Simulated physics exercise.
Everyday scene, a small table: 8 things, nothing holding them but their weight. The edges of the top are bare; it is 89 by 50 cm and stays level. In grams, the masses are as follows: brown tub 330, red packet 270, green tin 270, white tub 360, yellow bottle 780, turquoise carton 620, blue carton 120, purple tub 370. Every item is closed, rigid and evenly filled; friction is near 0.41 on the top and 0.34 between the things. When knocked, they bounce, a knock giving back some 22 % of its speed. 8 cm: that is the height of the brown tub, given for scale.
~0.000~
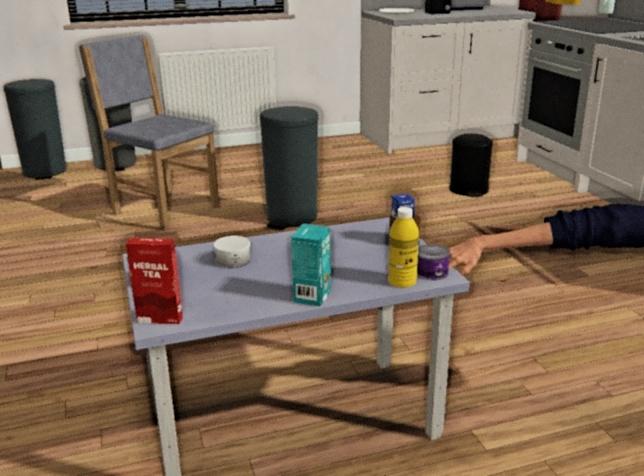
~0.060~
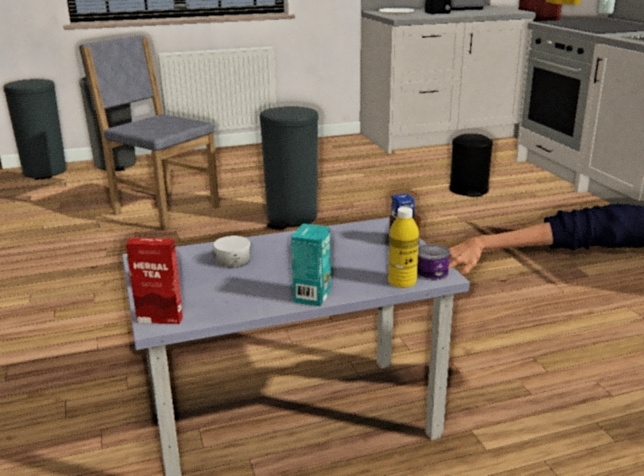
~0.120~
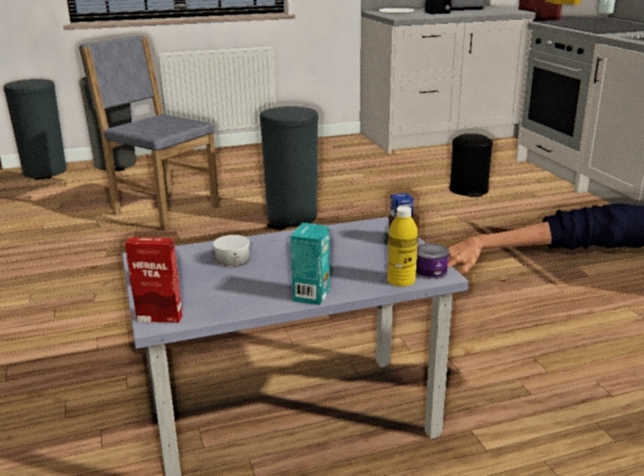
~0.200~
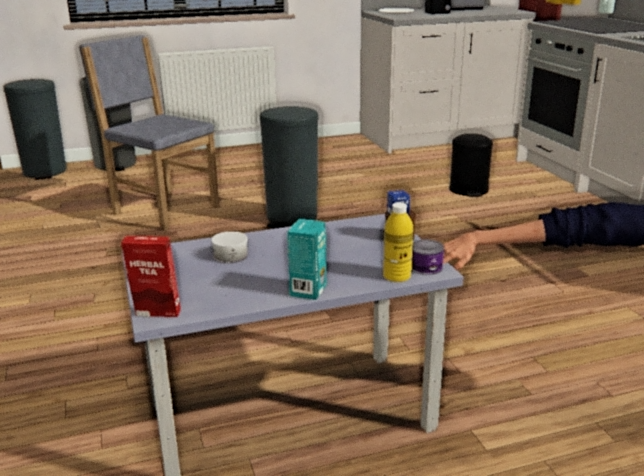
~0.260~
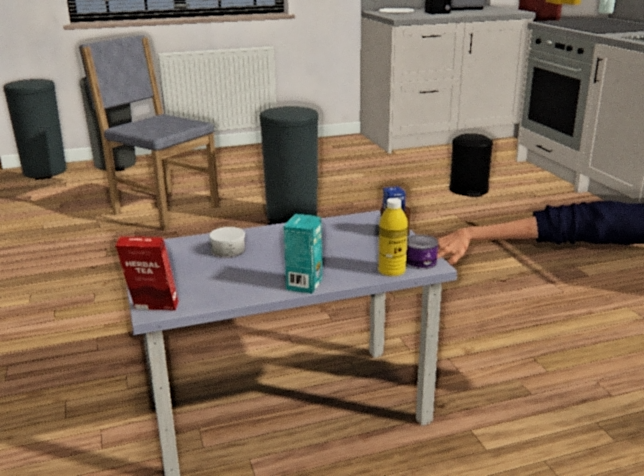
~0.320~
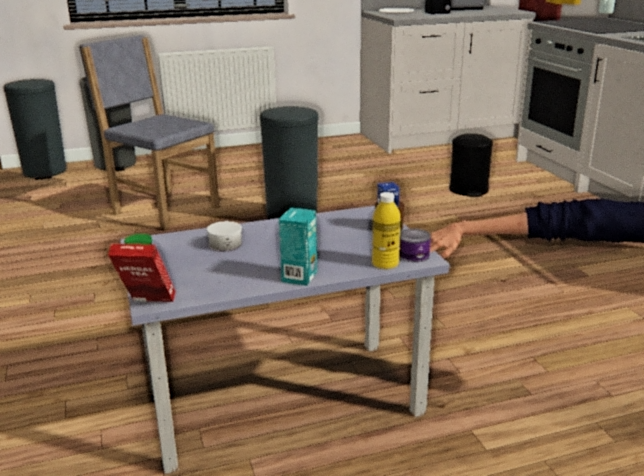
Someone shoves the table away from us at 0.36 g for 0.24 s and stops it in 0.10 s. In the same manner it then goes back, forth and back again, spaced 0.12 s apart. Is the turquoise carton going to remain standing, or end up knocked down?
It keeps its balance.
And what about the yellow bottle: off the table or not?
When everything stops, the yellow bottle is out of bounds.
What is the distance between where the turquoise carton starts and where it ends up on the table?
0 cm.
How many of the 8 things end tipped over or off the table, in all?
The answer is 3.
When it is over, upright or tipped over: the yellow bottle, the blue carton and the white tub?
Well, the yellow bottle tumbles down, the blue carton tumbles down, and the white tub holds steady.
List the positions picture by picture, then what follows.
In the first picture, turquoise carton (312, 265).
In the second picture, white tub (232, 252).
In the third picture, table shifted 1 cm; yellow bottle (403, 245); blue carton (402, 207).
In the fourth picture, table shifted 3 cm; red packet (152, 278) tilted 7°; purple tub (427, 257).
In the fifth picture, table shifted 7 cm; red packet (149, 275) tilted 16°.
In the sixth picture, table shifted 12 cm; turquoise carton (299, 247); white tub (225, 236).
By 0.92 s, red packet now off the table; blue carton on its side; yellow bottle tilted 23°.
By 1.32 s, table shifted 14 cm; yellow bottle now off the table; turquoise carton 3 cm from its spot near (293, 239); blue carton on its side.
When it is over (2.4 s), off the table and tipped over, red packet and yellow bottle; lying over on the table, blue carton; the other 5 within 5 cm of the start. End places, in pixels of the last picture, turquoise carton near (311, 265).
